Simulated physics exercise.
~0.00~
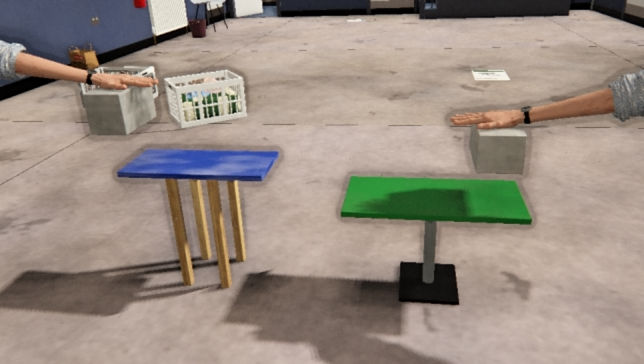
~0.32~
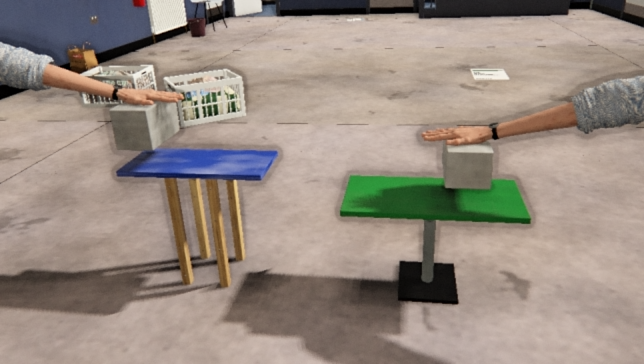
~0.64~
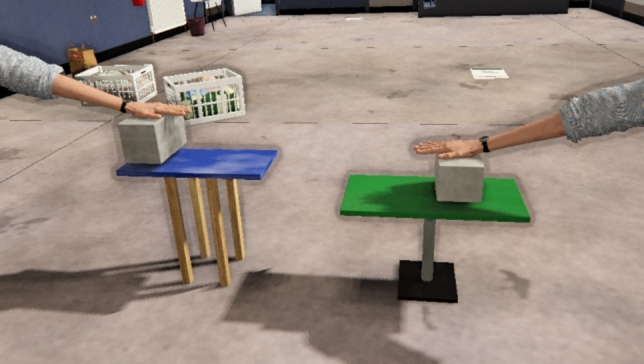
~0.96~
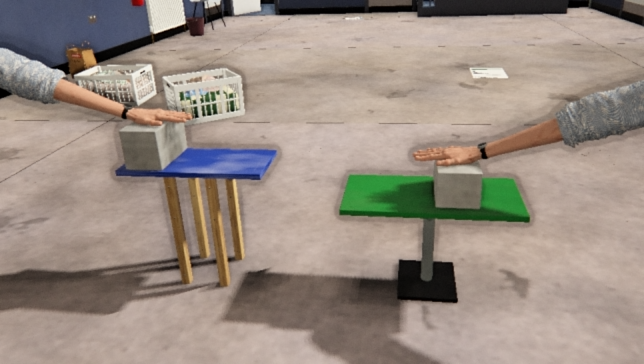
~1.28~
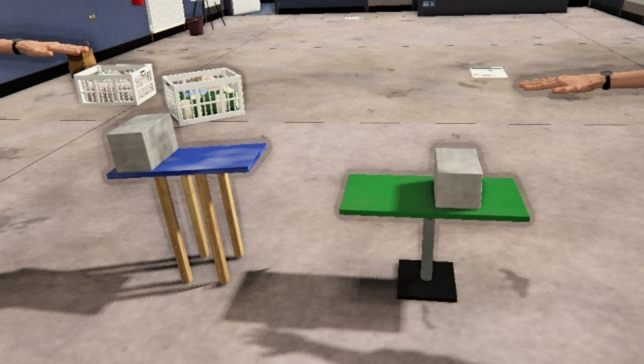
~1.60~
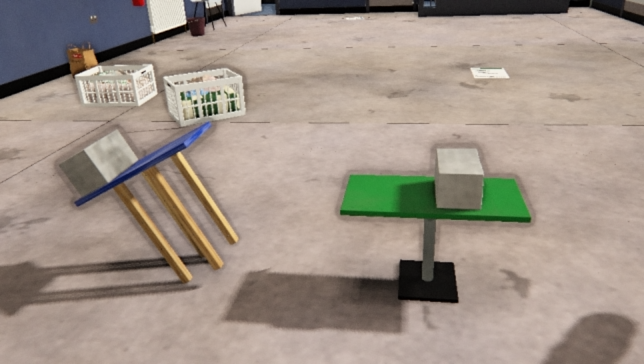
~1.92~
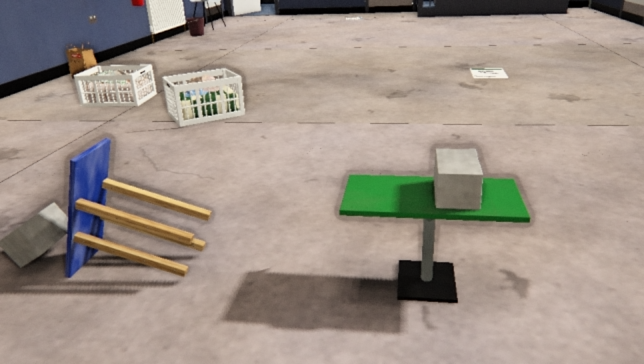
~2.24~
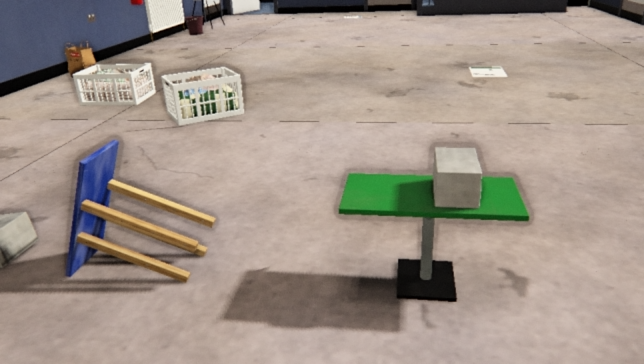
On a concrete floor, hands release two blocks; the blue table topples left, the green stays upright.
